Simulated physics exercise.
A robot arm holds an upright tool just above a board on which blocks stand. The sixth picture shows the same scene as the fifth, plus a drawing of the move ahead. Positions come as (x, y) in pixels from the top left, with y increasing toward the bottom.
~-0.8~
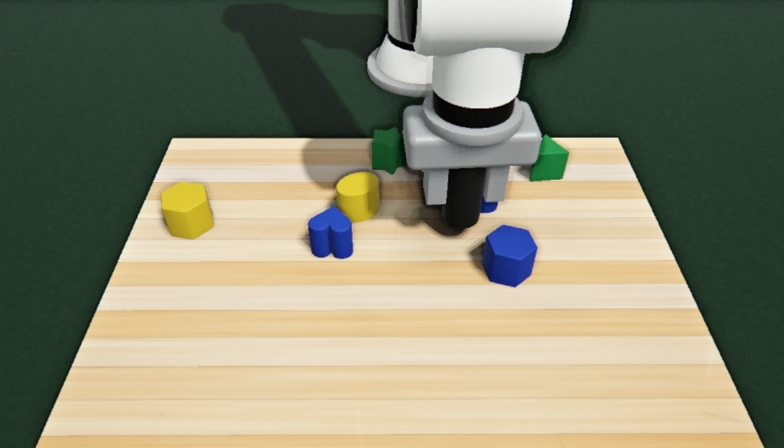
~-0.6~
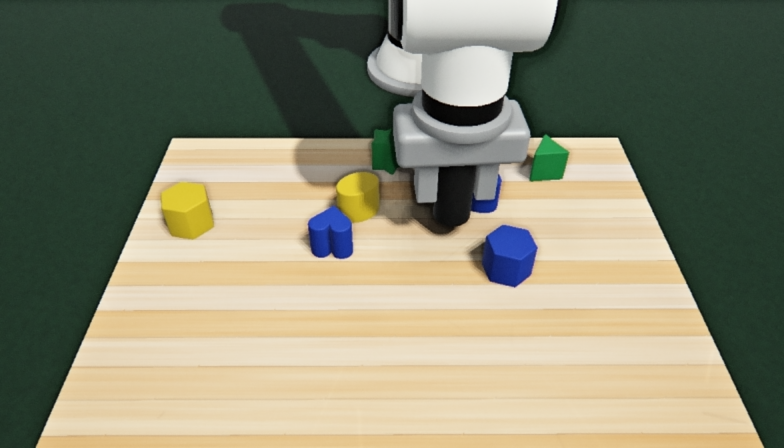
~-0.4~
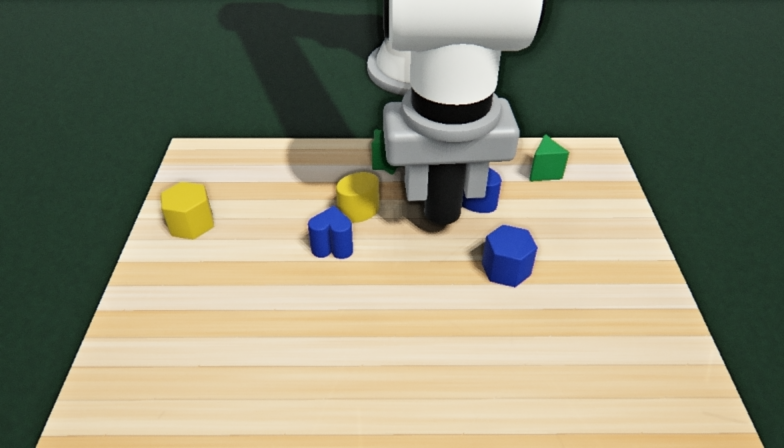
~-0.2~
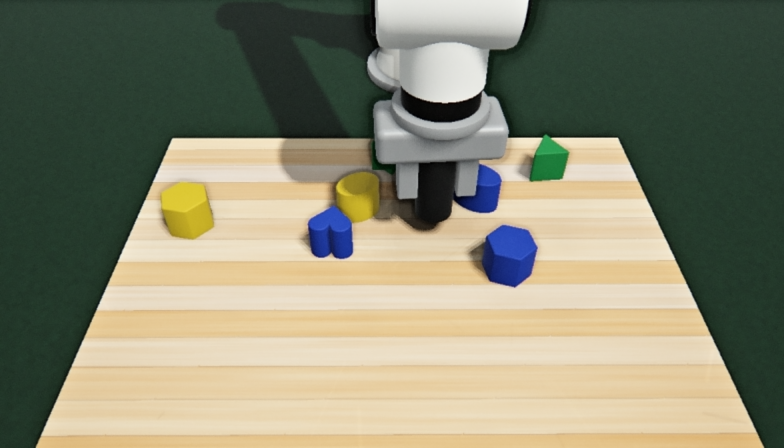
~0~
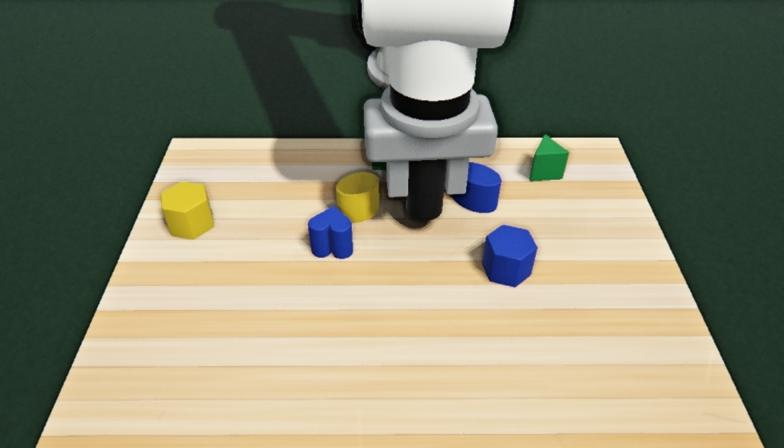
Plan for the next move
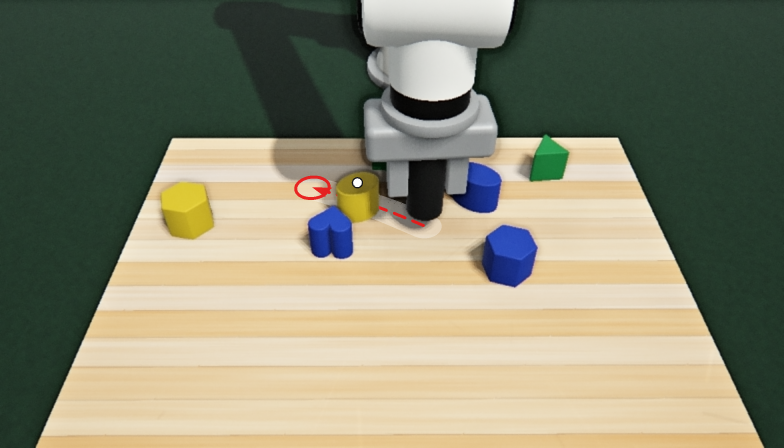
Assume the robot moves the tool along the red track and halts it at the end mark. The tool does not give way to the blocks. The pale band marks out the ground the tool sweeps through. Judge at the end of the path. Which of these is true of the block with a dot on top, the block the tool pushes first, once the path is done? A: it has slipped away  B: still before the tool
A (it has slipped away)
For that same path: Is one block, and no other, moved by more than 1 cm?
That would be a yes.
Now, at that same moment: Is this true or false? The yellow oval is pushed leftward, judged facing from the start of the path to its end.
True
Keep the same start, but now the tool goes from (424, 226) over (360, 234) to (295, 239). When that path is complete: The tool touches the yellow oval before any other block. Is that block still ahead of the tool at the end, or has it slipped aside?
It escapes to one side.
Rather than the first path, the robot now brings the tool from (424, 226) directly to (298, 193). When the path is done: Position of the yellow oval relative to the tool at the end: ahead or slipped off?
The block sits ahead of the tool.
The drawn path runs from (424, 226) via (368, 204), ending at (312, 188); the dot is on the yellow oval.
What follows on the original path. One third of the way, tool (386, 194); yellow oval (348, 181).
Two thirds of the way, tool (347, 182); yellow oval (314, 180), turned 65° anticlockwise.
At the end, tool (311, 171); yellow oval (290, 179), turned 140° anticlockwise; blue oval not moved.
